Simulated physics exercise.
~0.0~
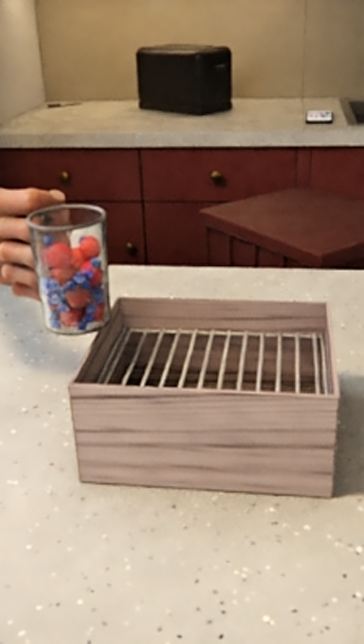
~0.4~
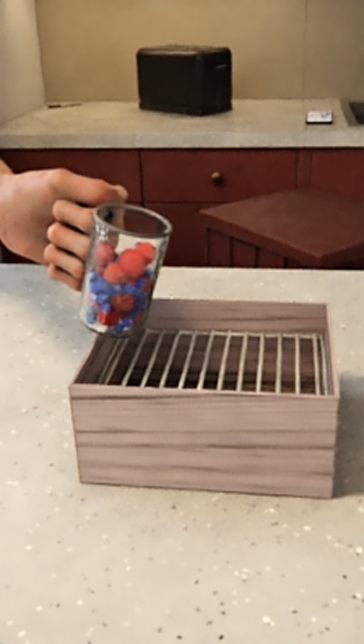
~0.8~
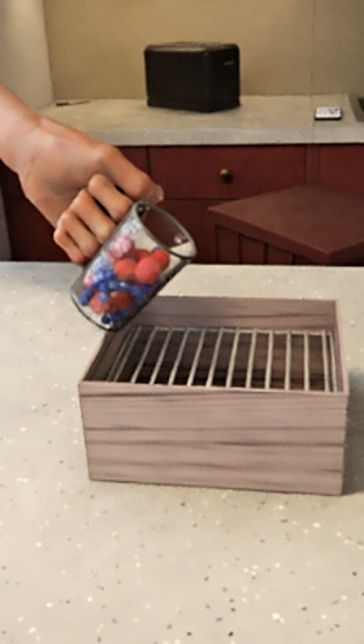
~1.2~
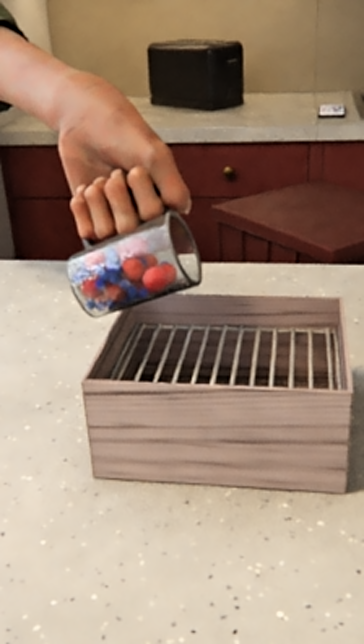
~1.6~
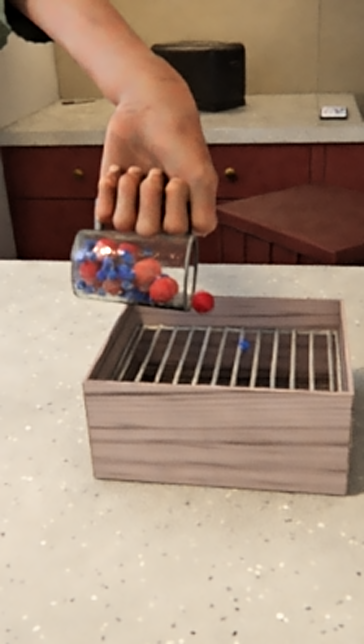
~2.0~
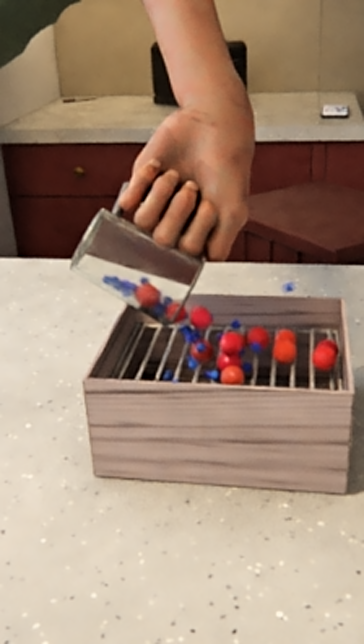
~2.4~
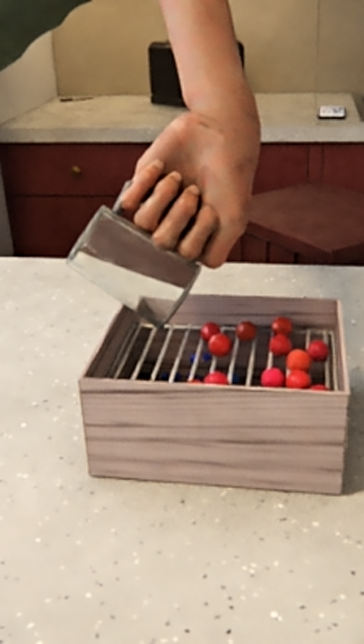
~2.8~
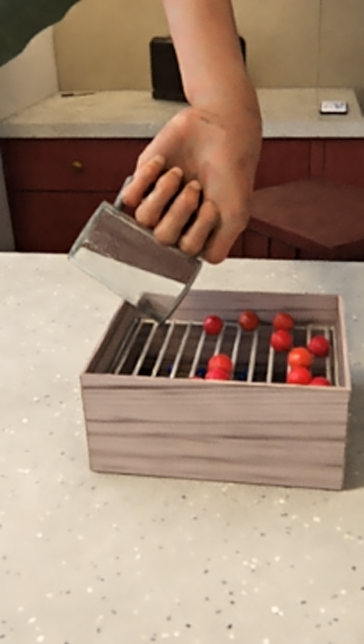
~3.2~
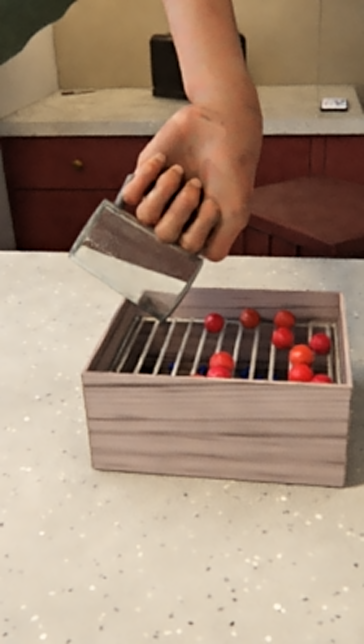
A hand holds a clear glass of red balls and small blue pieces at the left of a speckled pale counter, seen from the front and slightly above by a gently swaying camera. Beside it sits an open wooden box topped with a metal wire rack, with dark red cabinets and a black appliance behind. The hand moves the glass right over the box and tips it onto its side, then upside down. Red and blue spill across the wires, a few blue bits scattering outside. Finally, the blue pieces drop through, while the red balls rest on the rack beneath the emptied glass.
